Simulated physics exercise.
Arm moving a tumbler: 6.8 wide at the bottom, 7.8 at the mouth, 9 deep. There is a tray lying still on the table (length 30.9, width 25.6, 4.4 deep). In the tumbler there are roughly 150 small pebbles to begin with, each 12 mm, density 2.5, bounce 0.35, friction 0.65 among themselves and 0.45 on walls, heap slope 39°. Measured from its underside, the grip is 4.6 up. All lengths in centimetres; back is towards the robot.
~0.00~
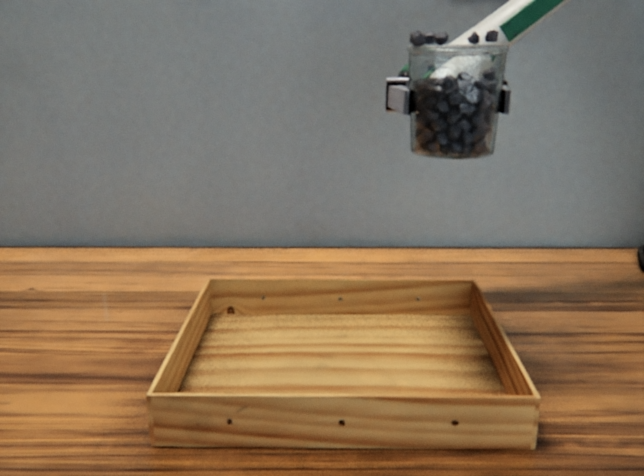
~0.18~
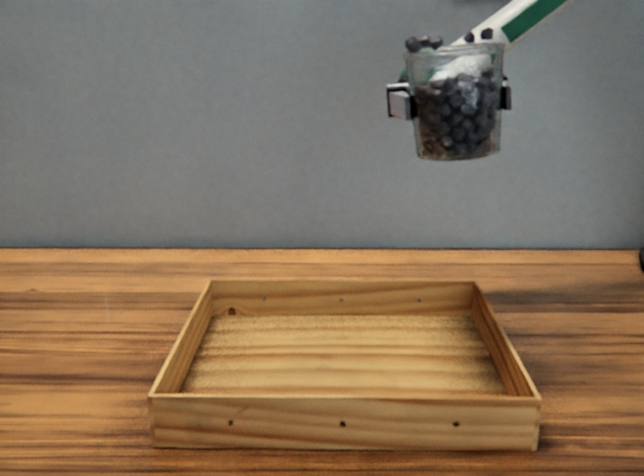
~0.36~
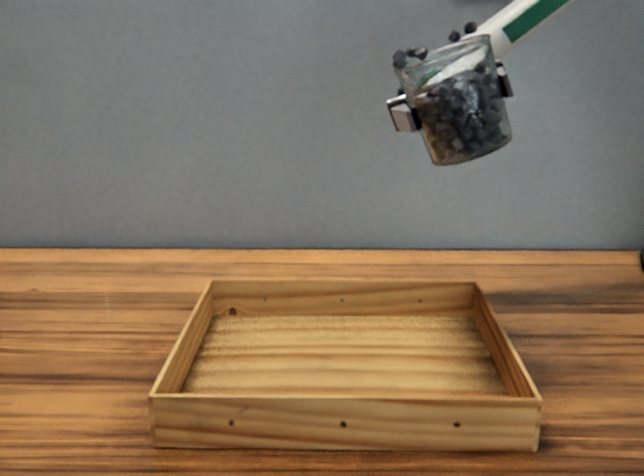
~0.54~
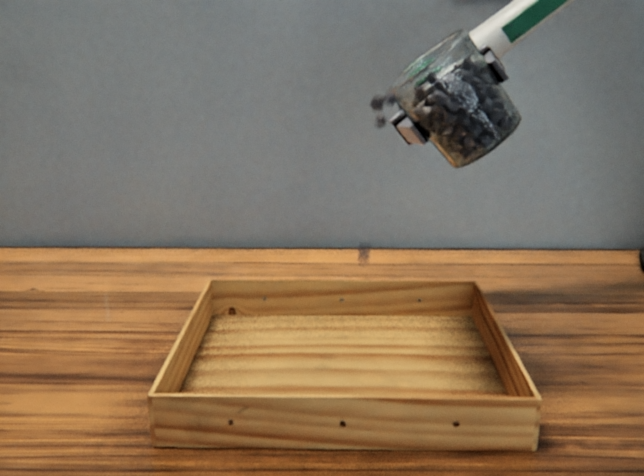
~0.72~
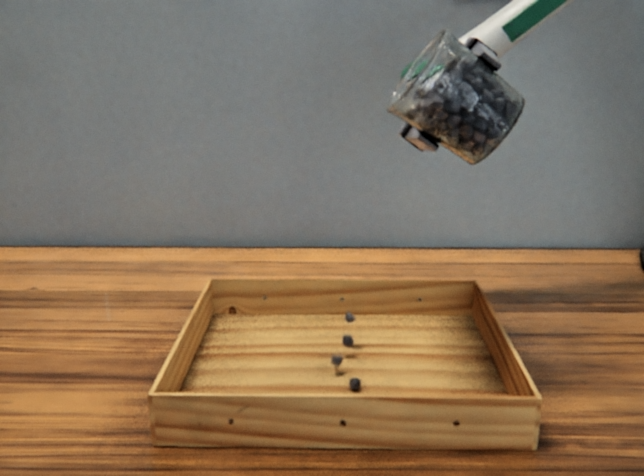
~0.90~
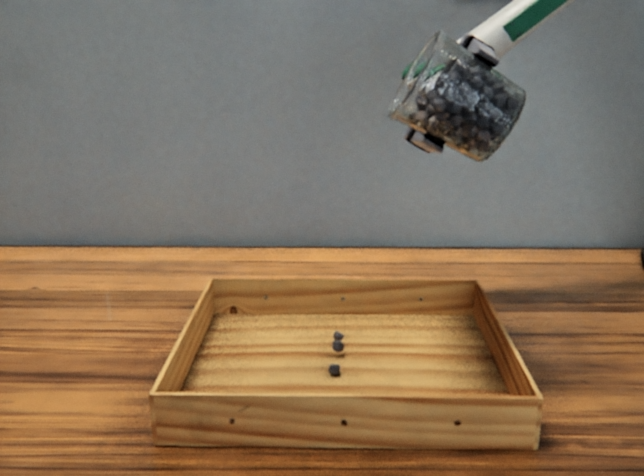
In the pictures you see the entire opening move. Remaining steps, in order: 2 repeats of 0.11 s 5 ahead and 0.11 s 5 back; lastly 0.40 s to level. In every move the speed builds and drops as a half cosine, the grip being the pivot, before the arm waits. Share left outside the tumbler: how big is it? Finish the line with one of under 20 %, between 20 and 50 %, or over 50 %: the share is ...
The share is between 20 and 50 %.
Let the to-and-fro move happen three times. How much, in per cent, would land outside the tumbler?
40 per cent or so.
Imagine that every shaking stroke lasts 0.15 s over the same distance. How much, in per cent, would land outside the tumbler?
It would come to around 10 %.
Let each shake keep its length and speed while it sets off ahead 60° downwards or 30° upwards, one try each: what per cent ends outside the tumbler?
First try about 5 %, second try about 60 %.
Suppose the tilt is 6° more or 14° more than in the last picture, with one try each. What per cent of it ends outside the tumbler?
45 and 60 percent.
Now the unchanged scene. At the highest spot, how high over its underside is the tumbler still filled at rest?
It reaches close to 8.0 cm in the end.
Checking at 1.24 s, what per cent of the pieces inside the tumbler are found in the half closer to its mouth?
45 %.
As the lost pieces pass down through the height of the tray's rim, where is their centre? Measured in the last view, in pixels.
Their middle lies around (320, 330).
After 1.24 s, tilted 60° forward, highest piece 28 above the table; 119 in the tumbler, 11 in the tray, 17 in flight or on a rim.
After 1.57 s, tilted 23° forward, highest piece 29 above the table; 103 in the tumbler, 43 in the tray, 1 on the table or floor.
After 1.94 s, level, highest piece 31 above the table; 103 in the tumbler, 43 in the tray, 1 on the table or floor.
After 2.99 s, level, highest piece 31 above the table; 103 in the tumbler, 43 in the tray, 1 on the table or floor.
In the end, 103 in the tumbler, 43 in the tray, 1 on the table or floor. That is 30 % outside the tumbler.
